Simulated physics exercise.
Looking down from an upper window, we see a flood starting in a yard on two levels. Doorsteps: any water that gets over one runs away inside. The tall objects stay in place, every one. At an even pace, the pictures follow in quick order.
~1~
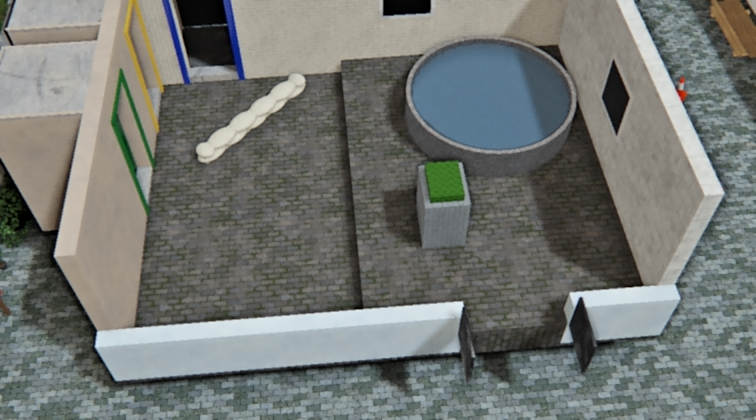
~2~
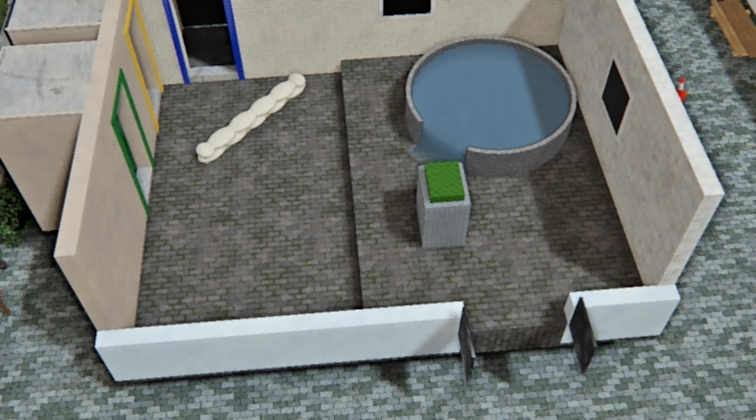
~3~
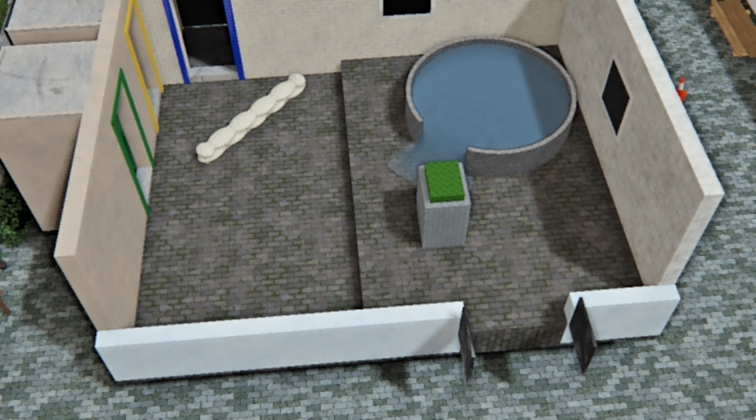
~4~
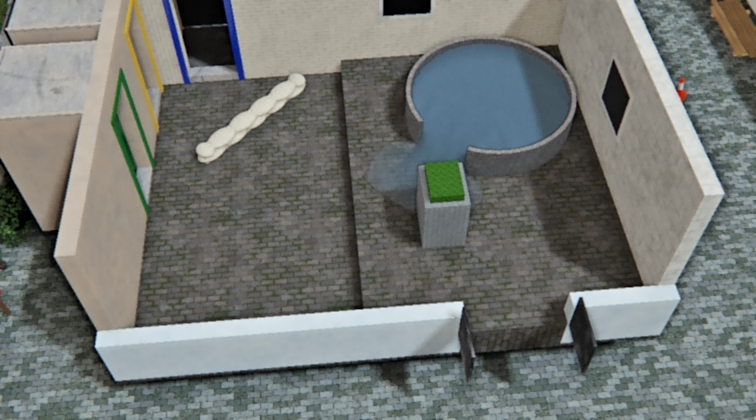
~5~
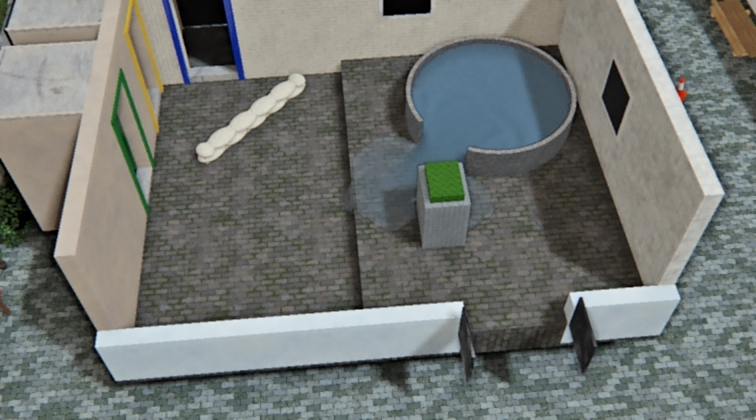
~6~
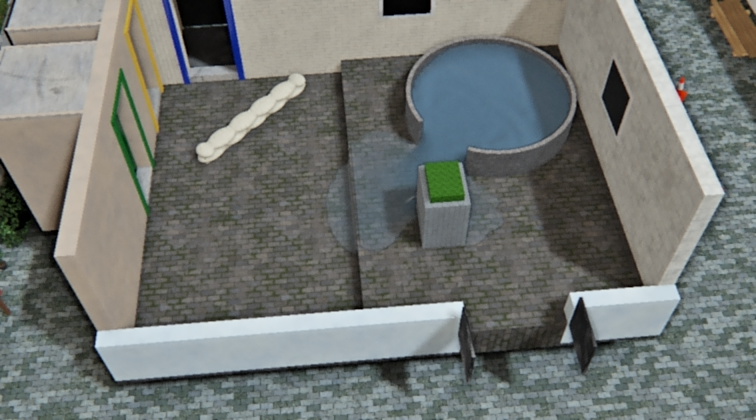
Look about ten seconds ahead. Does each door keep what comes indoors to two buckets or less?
In order: The blue door will be within bounds; the green door will be over the limit; the yellow door will be within bounds.
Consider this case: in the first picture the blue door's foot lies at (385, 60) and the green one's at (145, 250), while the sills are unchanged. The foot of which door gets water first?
Earliest to get wet is the one in green.
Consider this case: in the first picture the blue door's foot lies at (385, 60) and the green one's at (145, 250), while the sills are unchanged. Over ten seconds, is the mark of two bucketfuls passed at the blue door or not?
Outcome: Blue door remains below.
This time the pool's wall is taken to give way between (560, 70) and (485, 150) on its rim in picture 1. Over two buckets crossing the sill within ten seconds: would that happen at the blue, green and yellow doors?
So the blue one ends up below, the green one ends up below and the yellow one ends up below.
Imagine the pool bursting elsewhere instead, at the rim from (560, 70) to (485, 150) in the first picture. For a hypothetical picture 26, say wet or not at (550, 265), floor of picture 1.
There: Covered.
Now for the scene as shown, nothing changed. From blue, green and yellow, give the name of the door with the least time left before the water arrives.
It's the green door.
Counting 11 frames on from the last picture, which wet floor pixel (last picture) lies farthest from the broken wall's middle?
At roughly (145, 355).
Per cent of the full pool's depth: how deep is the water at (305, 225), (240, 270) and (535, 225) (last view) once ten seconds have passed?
The three come to some 8, 16 and 6 per cent respectively.
A moment on, water covers 20 % of the floor; the blue door not reached, the green door not reached, the yellow door not reached.
Next, water covers 45 % of the floor; the blue door not reached, the green door not reached, the yellow door not reached.
Then, water covers 55 % of the floor; the blue door not reached, the green door under two buckets in, the yellow door not reached.
Later, water covers 65 % of the floor; the blue door wet at the sill, nothing in, the green door over two buckets in, the yellow door wet at the sill, nothing in.
In the end, water covers 85 % of the floor; the blue door wet at the sill, nothing in, the green door far over two buckets in, the yellow door wet at the sill, nothing in.
